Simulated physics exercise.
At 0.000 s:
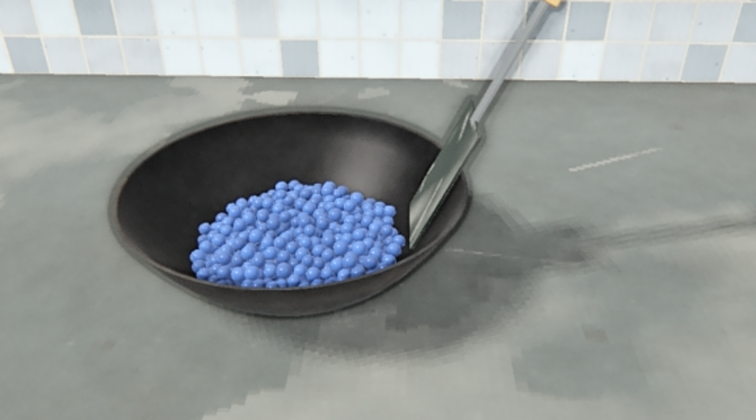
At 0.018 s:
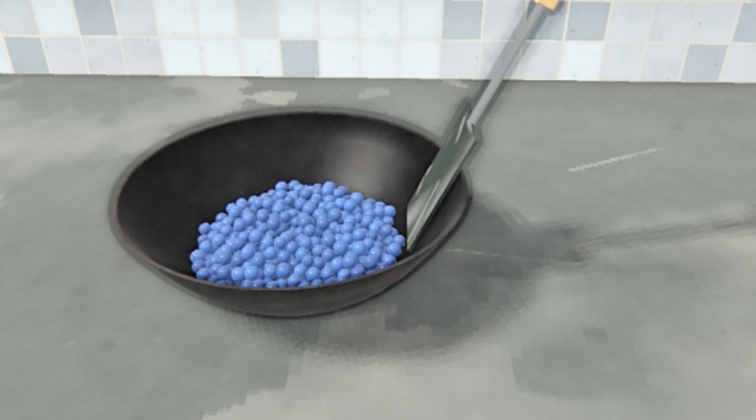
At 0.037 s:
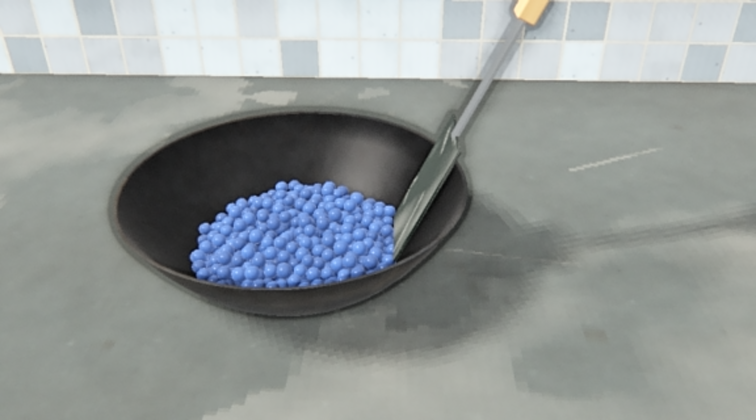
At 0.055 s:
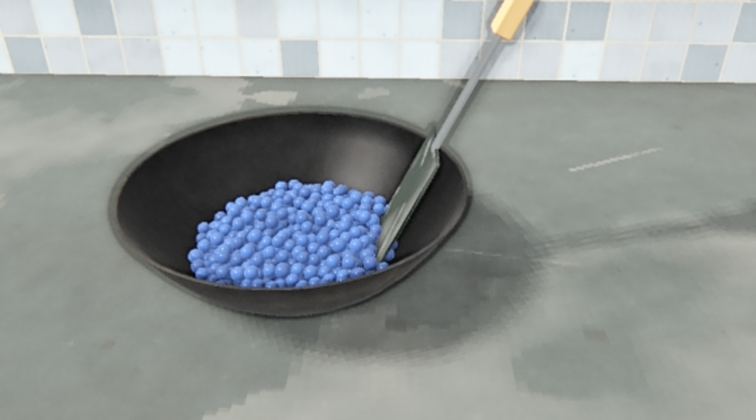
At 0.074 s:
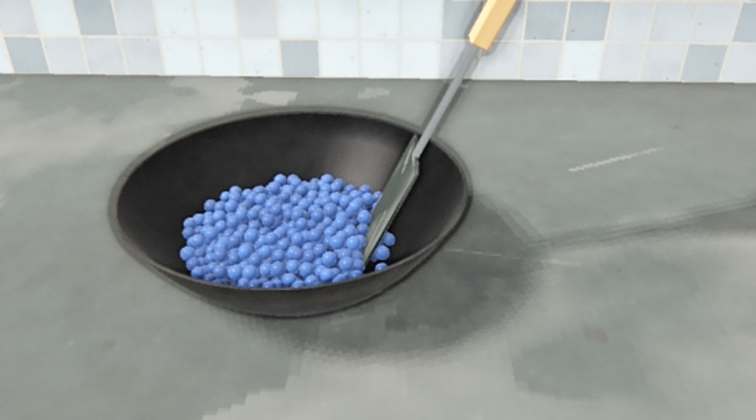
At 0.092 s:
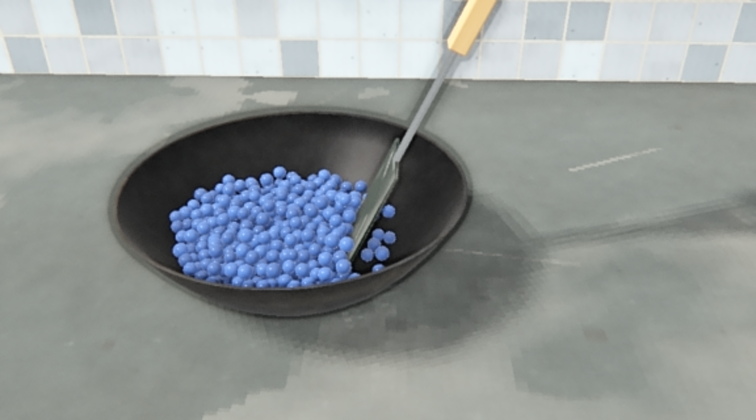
A grey stone-like countertop backed by pale blue and white tiles is seen from above at an angle by a still camera. A black wok holds a heap of small blue beads, with a metal turner with a light wooden handle leaning in at its right side. The turner slides leftward into the heap, pushing beads left while a few roll behind its blade.
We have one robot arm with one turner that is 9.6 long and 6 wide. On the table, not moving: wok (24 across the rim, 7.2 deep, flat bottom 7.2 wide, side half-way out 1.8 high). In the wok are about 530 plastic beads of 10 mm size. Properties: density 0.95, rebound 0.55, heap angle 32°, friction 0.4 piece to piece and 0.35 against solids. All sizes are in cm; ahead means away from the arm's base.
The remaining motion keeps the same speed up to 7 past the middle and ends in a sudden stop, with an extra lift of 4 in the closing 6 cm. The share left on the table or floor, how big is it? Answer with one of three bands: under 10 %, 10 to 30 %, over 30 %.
10 to 30 %.
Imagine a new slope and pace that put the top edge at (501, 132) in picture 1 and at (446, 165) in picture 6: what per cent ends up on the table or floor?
Roughly 5 %.
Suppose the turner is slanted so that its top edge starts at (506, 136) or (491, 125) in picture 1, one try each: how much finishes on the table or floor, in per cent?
About 15% and 15%.
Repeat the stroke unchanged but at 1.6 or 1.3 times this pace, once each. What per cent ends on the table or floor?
Around 25 per cent, then around 20 per cent, would end on the table or floor.
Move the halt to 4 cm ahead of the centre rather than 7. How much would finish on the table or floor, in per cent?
Close to 0 per cent would end on the table or floor.
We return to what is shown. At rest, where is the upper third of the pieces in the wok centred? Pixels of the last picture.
Pixel estimate: About (212, 226).
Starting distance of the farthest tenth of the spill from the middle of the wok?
About 45 cm.
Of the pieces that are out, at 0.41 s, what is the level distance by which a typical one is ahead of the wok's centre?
Distance ahead of centre: Approx. 18 cm.
After 0.14 s, sloping 65°, highest piece 5 above the table; 532 in the wok.
After 0.19 s, sloping 65°, highest piece 7 above the table; 532 in the wok.
After 0.41 s, sloping 65°, highest piece 13 above the table; 445 in the wok, 38 on the table or floor, 49 on the blade or in flight.
After 1.46 s, sloping 65°, highest piece 6 above the table; 445 in the wok, 87 on the table or floor.
At rest, 445 in the wok, 87 on the table or floor. That is 16 % on the table or floor.
